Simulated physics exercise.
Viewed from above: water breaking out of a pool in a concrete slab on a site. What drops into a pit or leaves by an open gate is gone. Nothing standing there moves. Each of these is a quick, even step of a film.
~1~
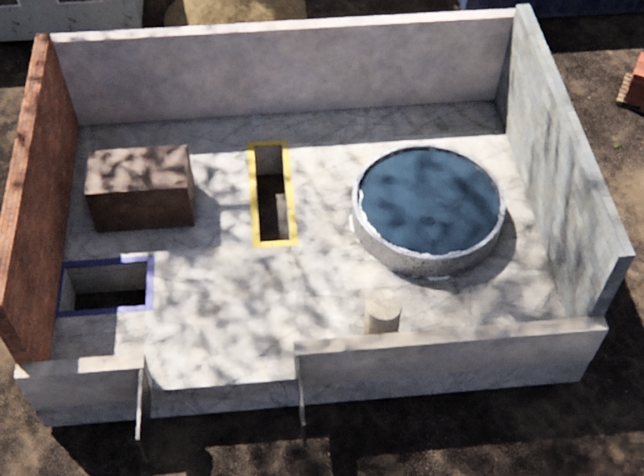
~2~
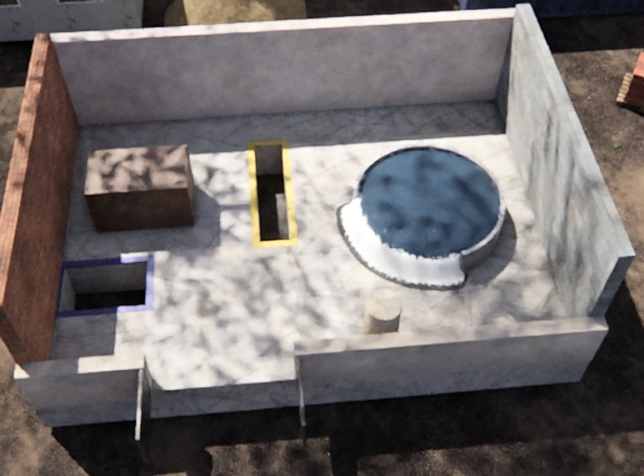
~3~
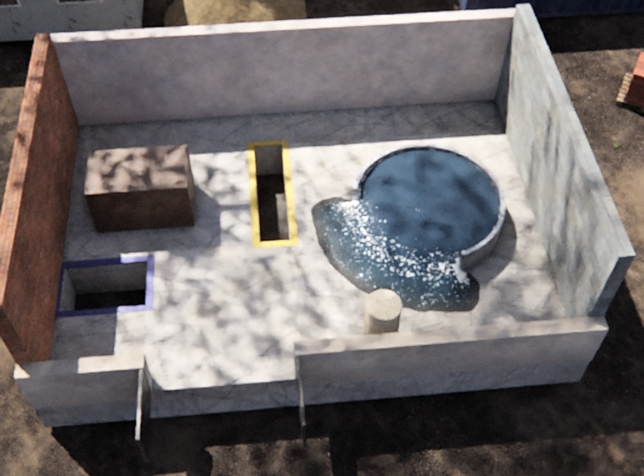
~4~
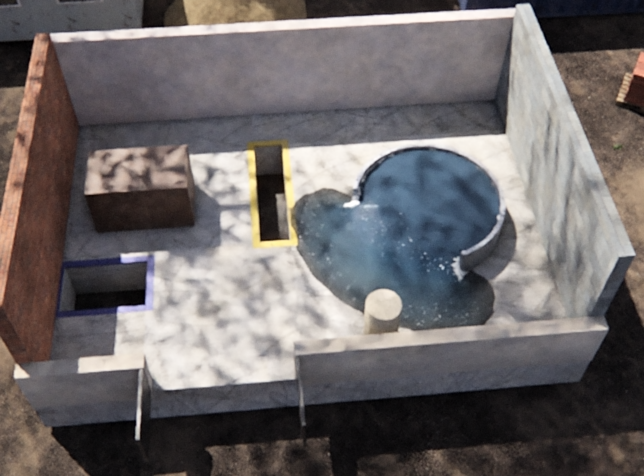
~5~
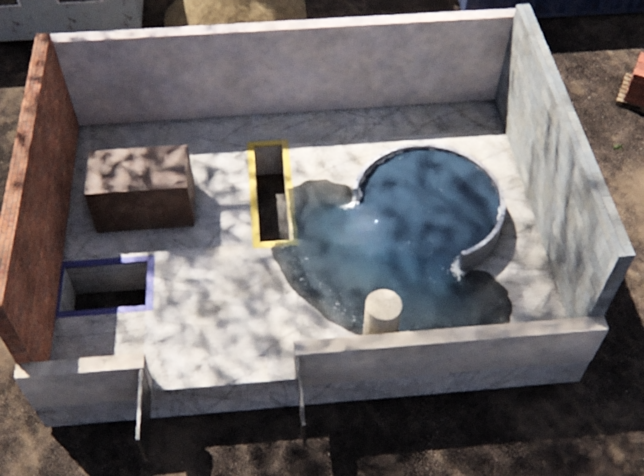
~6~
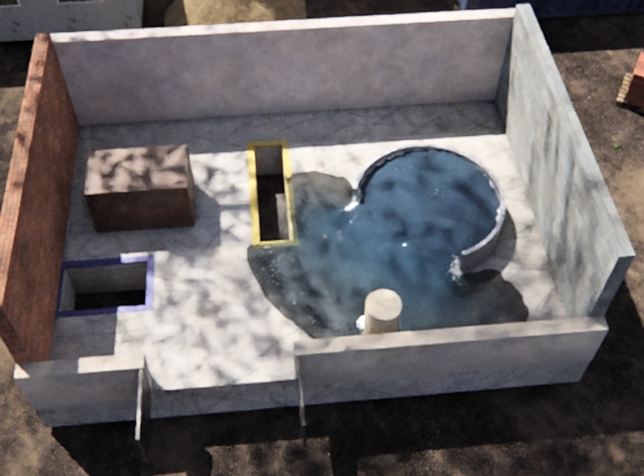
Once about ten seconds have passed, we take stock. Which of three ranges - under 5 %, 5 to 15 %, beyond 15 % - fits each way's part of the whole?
One by one: The gate is busy - draining past fifteen per cent; the yellow pit is moderately busy - draining five to fifteen per cent; the blue pit is busy - draining past fifteen per cent.
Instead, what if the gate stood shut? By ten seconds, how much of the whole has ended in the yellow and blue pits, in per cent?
The yellow pit takes 12 per cent and the blue pit 40 per cent.
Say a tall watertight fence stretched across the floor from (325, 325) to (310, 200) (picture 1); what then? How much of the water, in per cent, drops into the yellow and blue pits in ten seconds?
Estimated shares: Yellow 6 percent, blue 10 percent.
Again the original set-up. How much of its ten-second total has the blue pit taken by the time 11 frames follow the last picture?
Share at that point: Close to 0 in a hundred.
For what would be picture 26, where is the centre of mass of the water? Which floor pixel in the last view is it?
Centre of the water: Near (352, 286).
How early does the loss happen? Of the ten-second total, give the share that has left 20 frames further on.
Near 35 in a hundred.
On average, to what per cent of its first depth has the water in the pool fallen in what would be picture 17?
I make it 38 per cent.
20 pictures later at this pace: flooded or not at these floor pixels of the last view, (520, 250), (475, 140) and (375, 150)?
Note - in order: Inundated / not inundated / not inundated.
A moment on, water covers 30 % of the floor; the gate 0 %, the yellow pit 4 %, the blue pit 0 %.
Next, water covers 40 % of the floor; the gate 2 %, the yellow pit 6 %, the blue pit 1 %.
Then, water covers 50 % of the floor; the gate 9 %, the yellow pit 8 %, the blue pit 3 %.
Later, water covers 60 % of the floor; the gate 15 %, the yellow pit 10 %, the blue pit 16 %.
In the end, water covers 75 % of the floor; the gate 19 %, the yellow pit 11 %, the blue pit 27 %.
